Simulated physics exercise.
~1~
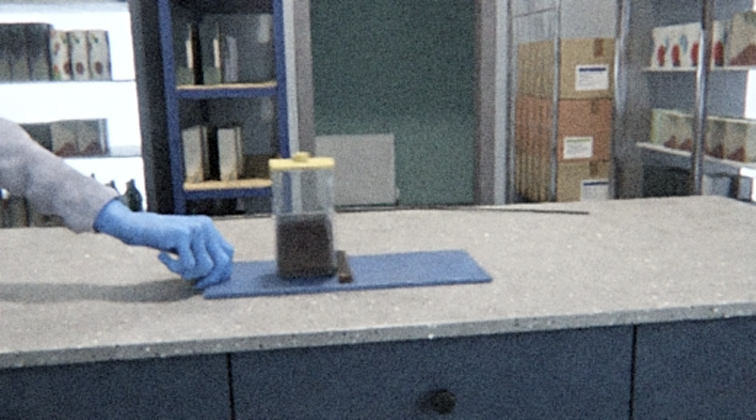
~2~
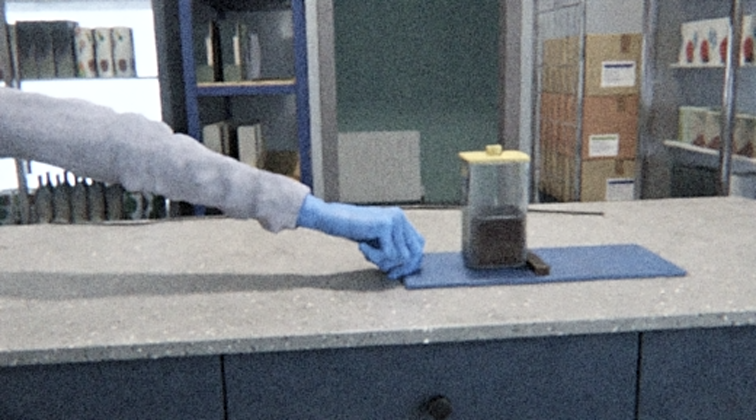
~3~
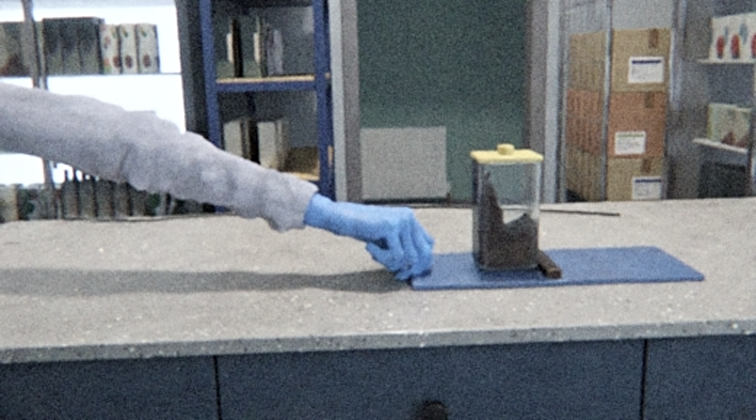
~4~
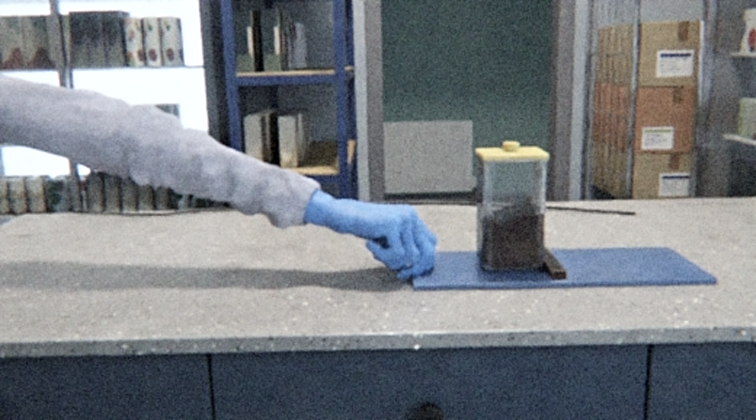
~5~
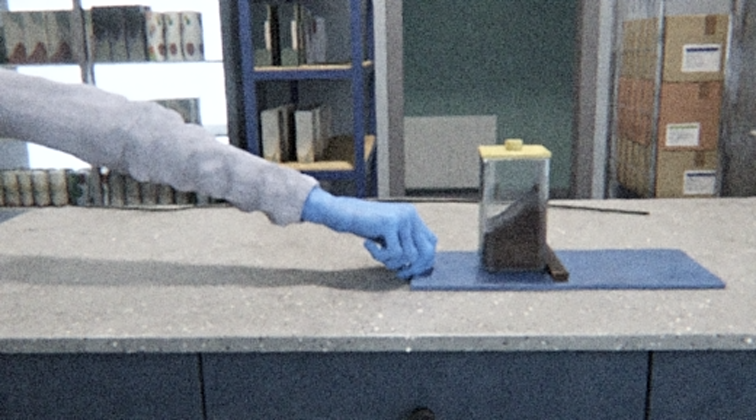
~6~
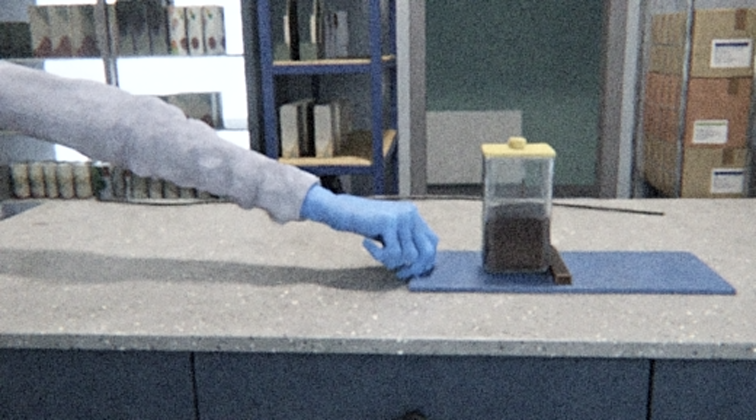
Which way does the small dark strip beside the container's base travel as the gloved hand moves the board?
The dark strip travels to the right, along with the board and the container.
